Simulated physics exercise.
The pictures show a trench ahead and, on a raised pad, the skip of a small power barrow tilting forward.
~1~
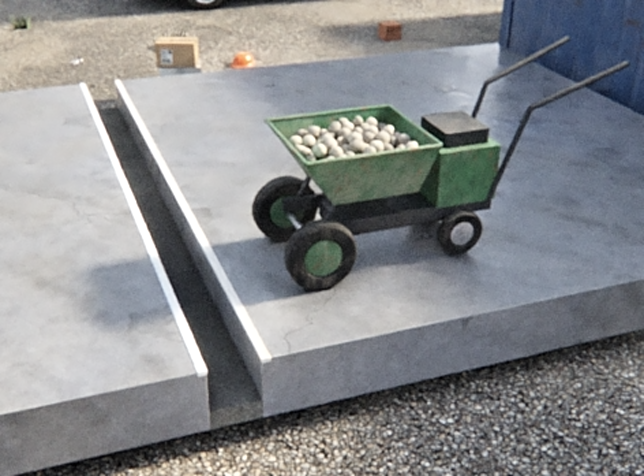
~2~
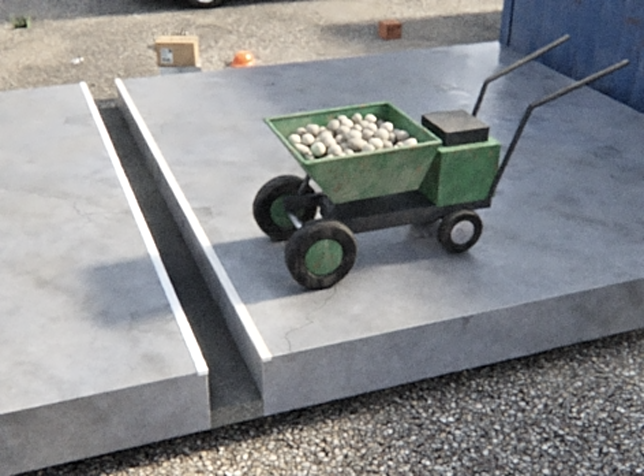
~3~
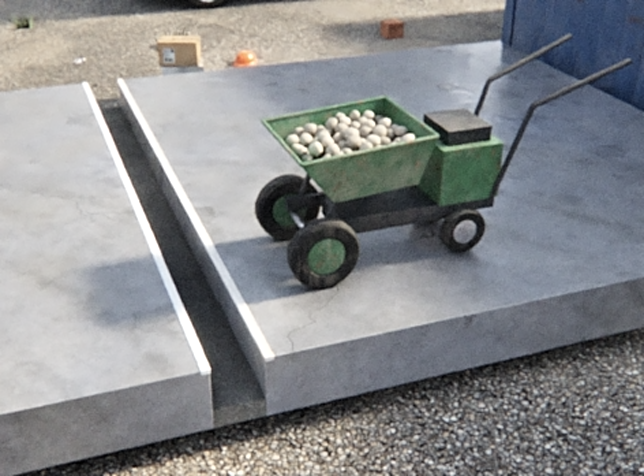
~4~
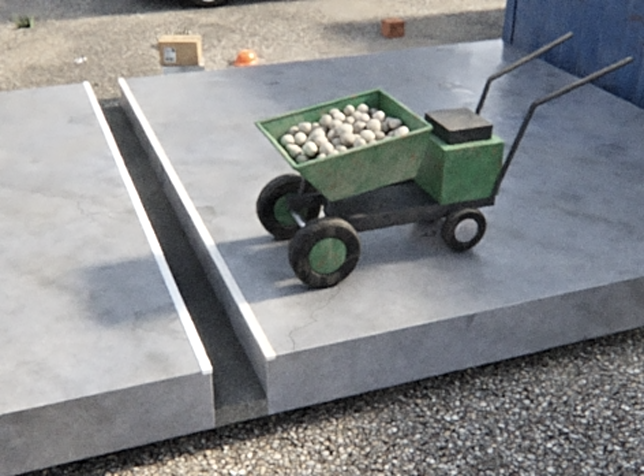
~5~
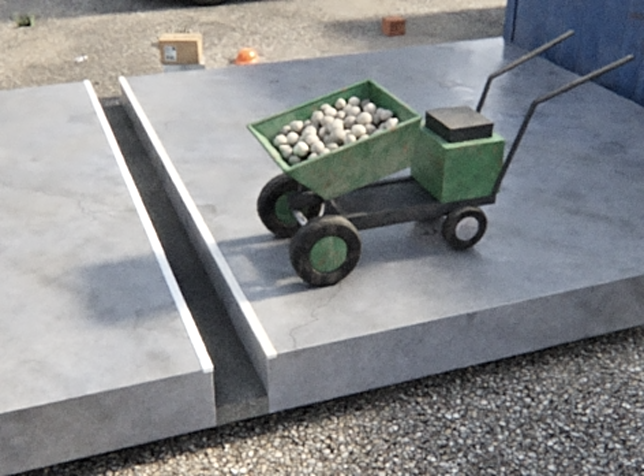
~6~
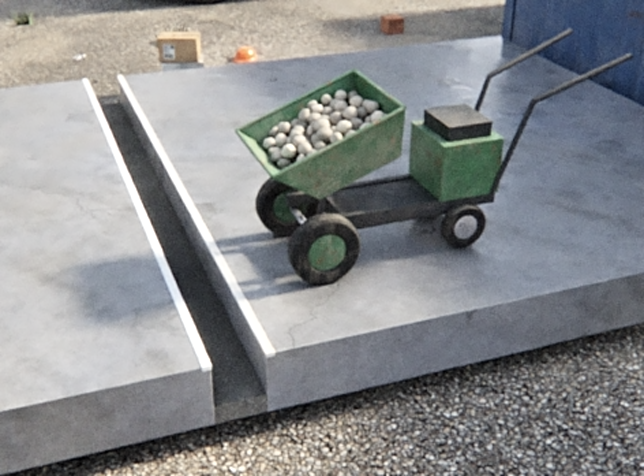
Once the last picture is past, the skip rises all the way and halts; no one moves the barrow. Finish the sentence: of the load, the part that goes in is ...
The majority.
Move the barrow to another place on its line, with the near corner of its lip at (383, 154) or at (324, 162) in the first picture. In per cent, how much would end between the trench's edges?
The first stopping place yields 40 % and the other yields 90 %.
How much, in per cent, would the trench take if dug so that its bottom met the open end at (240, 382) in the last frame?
Something close to 60 per cent.
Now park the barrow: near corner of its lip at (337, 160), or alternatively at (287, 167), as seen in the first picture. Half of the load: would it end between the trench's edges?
Respectively: The bigger portion, a smaller portion.
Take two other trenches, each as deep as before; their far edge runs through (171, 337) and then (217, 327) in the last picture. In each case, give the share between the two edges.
The first try comes to close to 90 per cent, the next to 30 per cent.
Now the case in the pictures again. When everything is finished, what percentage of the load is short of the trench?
Around 0 %.
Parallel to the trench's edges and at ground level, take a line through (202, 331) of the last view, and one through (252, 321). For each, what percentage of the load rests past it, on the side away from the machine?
In order: 30 per cent, then 100 per cent.
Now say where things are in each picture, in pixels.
The first picture shows lip of the skip at (306, 164), level; top of the load at (355, 140), river pebbles; first edge of the trench at (249, 326); far edge at (188, 337), the trench under half as wide as the skip, and about as deep as wide.
The second picture shows lip of the skip at (304, 164), tipped barely; top of the load at (367, 138).
The third picture shows lip of the skip at (302, 165), tipped barely; top of the load at (365, 135).
The fourth picture shows lip of the skip at (295, 168), tipped a little; top of the load at (373, 126).
The fifth picture shows lip of the skip at (285, 171), tipped a little; top of the load at (364, 120).
The sixth picture shows lip of the skip at (273, 177), tipped clearly; top of the load at (350, 114); first edge of the trench at (253, 320); far edge at (192, 332).
Soon after the last picture, skip tipped steeply; all in the skip.
A little later, skip tipped right over; about two thirds in the skip; about a quarter in or heaped over the trench; a small part beyond it; a stray few falling.
Later still, skip tipped right over; a stray few in the skip; about two thirds in or heaped over the trench; about a third beyond it.
At rest, skip tipped right over; about two thirds in or heaped over the trench; about a third beyond it.
